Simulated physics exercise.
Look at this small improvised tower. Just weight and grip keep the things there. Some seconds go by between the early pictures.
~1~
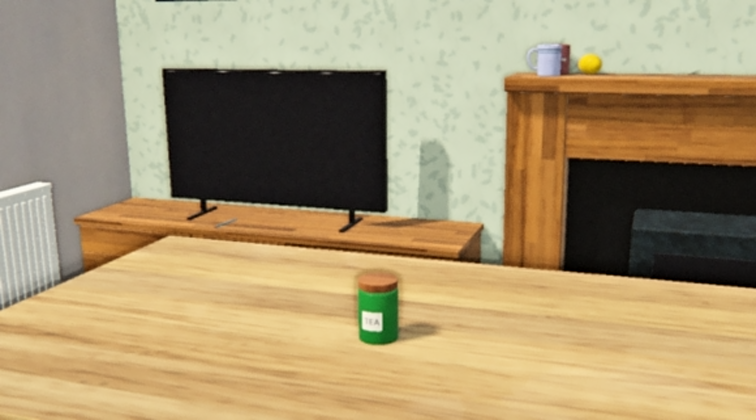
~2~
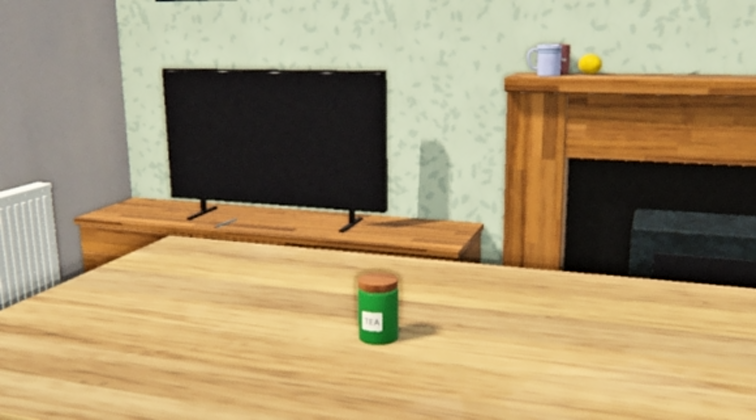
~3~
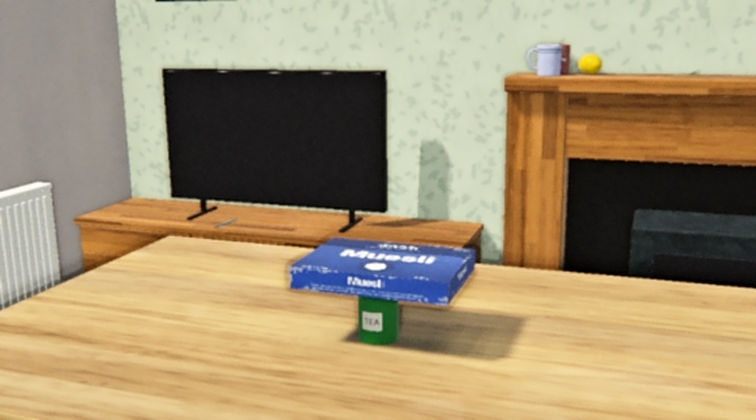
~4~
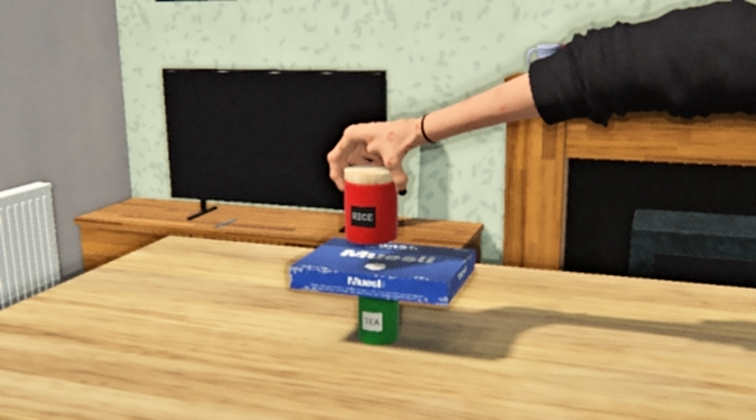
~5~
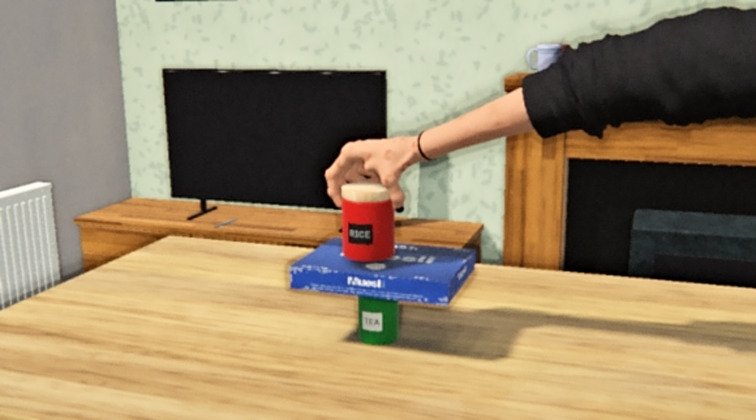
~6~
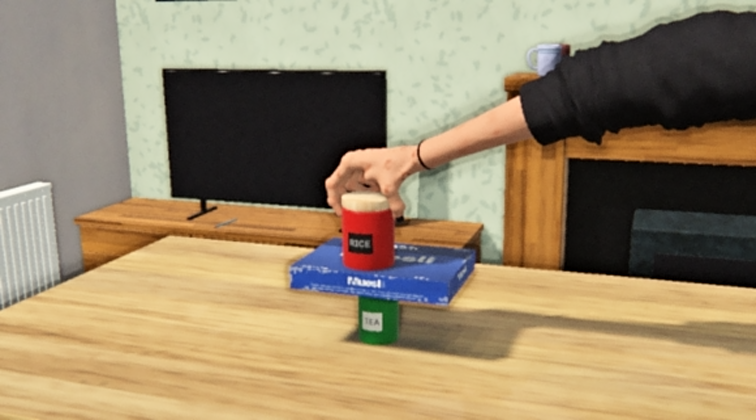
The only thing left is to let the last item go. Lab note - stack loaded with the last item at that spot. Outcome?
Stays put.
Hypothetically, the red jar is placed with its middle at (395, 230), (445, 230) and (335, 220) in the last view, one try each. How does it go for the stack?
The stack remains standing in the first case, tumbles down in the second, and remains standing in the third.
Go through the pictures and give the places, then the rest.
The last thing is not in view yet, in the first picture.
The last thing is not in view yet, in the second picture.
The last thing is not in view yet; blue packet (386, 268), in the third picture.
Coming down; red jar (371, 204); blue packet (386, 268), in the fourth picture.
Coming down; red jar (368, 221); blue packet (386, 268), in the fifth picture.
In place under the hand; red jar (369, 230); blue packet (386, 268), in the sixth picture.
Then, 0.70 s after the last picture, nothing has stirred.
Then, 1.70 s after the last picture, red jar resting near (368, 231).
At rest, all 3 in place. Seen from the same camera at the end, red jar near (368, 231). The stack keeps its balance.
